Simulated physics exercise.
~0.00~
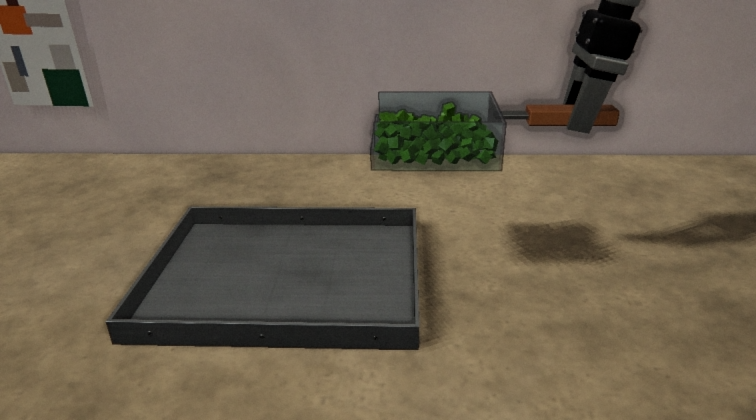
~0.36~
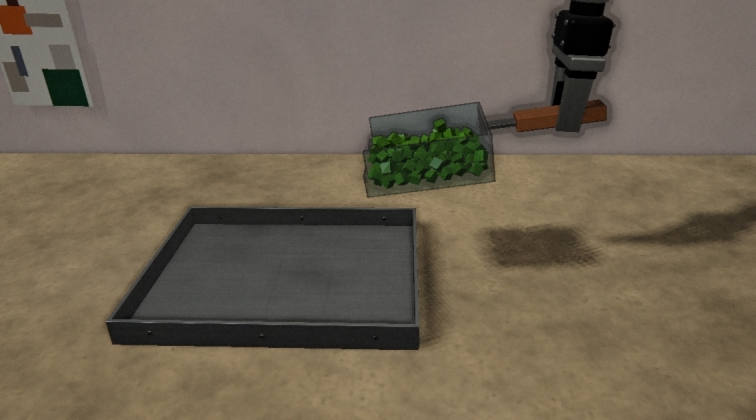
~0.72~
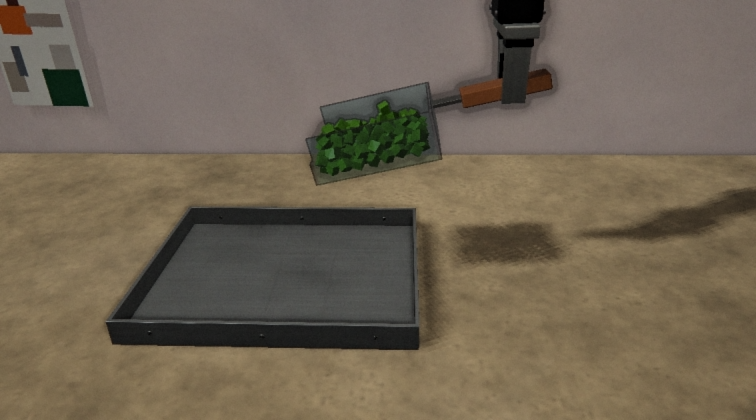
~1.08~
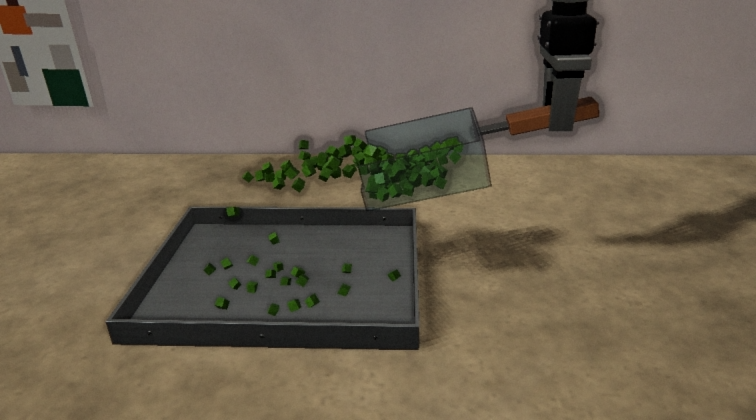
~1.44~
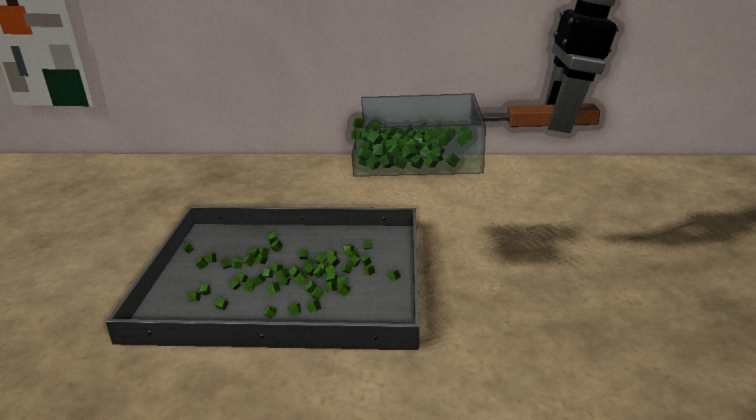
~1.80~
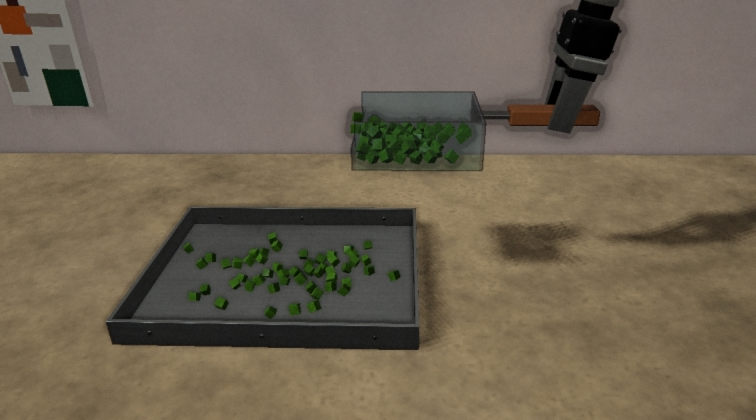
In this clip, a robotic arm holds a clear scoop heaped with green cubes, tilts it and moves it left, then jerks it so some cubes scatter into a dark tray. The scoop ends level, still holding many cubes, with others spread across the tray.
